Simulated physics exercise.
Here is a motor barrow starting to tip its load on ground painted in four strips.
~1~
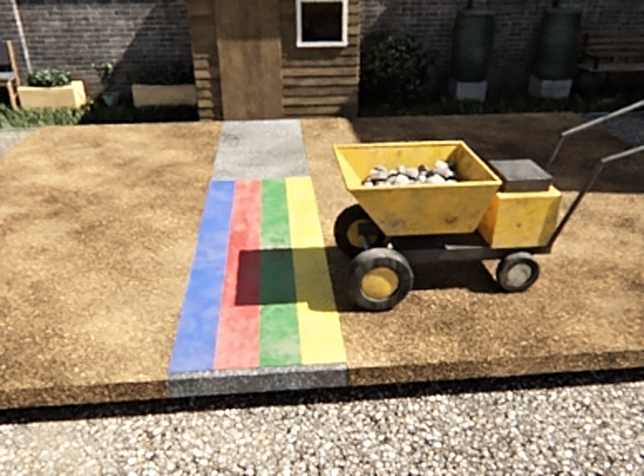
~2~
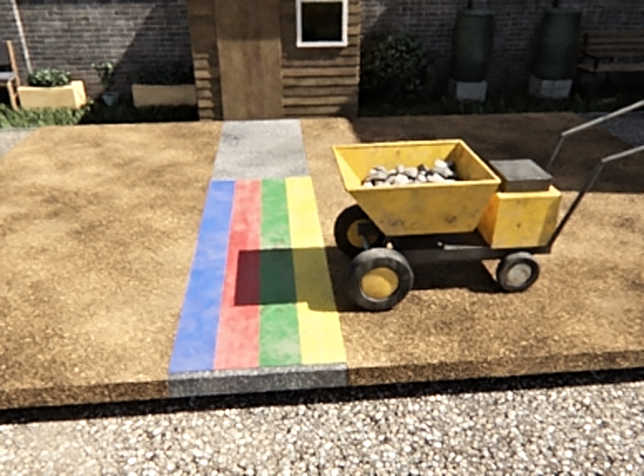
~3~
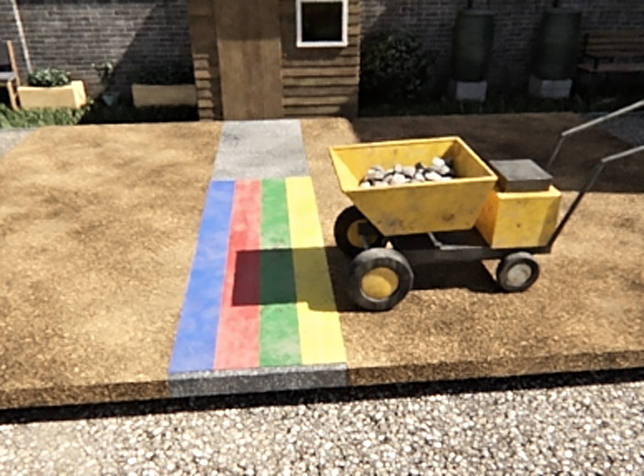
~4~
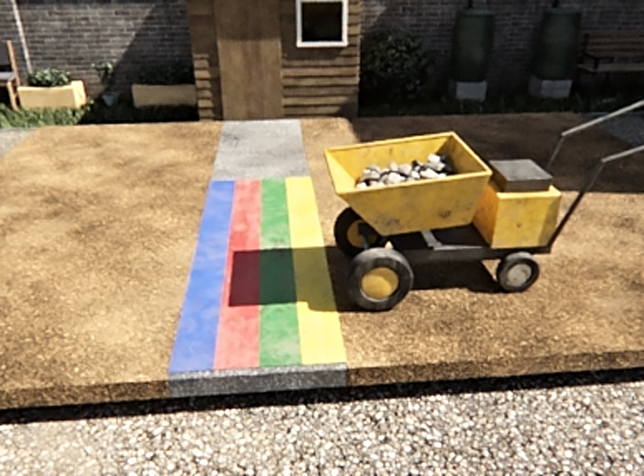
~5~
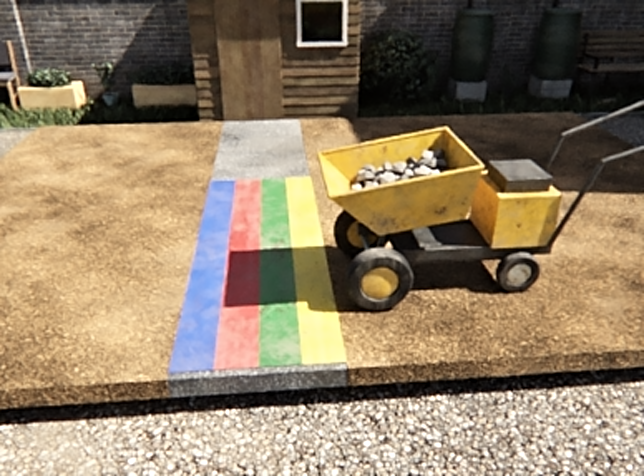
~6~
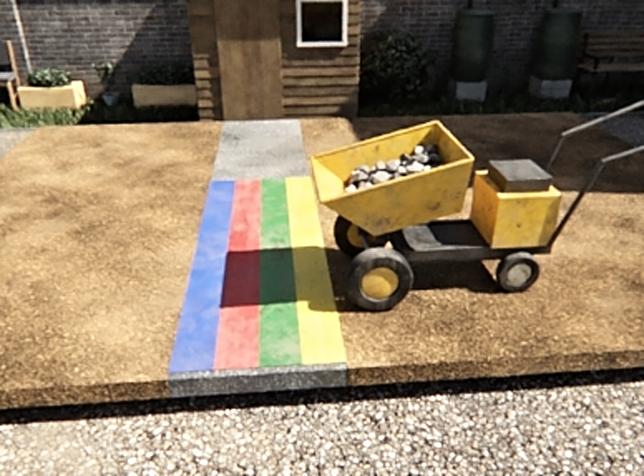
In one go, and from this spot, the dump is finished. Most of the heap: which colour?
Colour: Red.
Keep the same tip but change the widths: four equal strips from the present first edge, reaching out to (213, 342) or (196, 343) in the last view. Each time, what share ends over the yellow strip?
About 0 % and 0 %.
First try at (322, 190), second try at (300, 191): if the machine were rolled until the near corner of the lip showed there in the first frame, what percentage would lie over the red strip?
Some 30 in a hundred, then some 10 in a hundred.
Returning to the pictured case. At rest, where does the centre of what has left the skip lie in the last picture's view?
Close to (235, 282) in the last view.
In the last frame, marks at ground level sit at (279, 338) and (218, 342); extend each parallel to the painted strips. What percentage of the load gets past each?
Respectively 80 and 30 percent.
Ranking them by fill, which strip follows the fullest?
Just behind the leader sits the strip in blue.
Soon after the last picture, skip tipped steeply; all in the skip.
A little later, skip tipped right over; nearly all in the skip; a stray few over the green strip; a small part over the red strip.
Later still, skip tipped right over; about a quarter in the skip; a small part over the green strip; about a third over the red strip; about a quarter over the blue strip; a stray few off the paint.
At rest, skip tipped right over; about a quarter in the skip; none over the yellow strip; a small part over the green strip; about a third over the red strip; about a quarter over the blue strip; a small part off the paint.
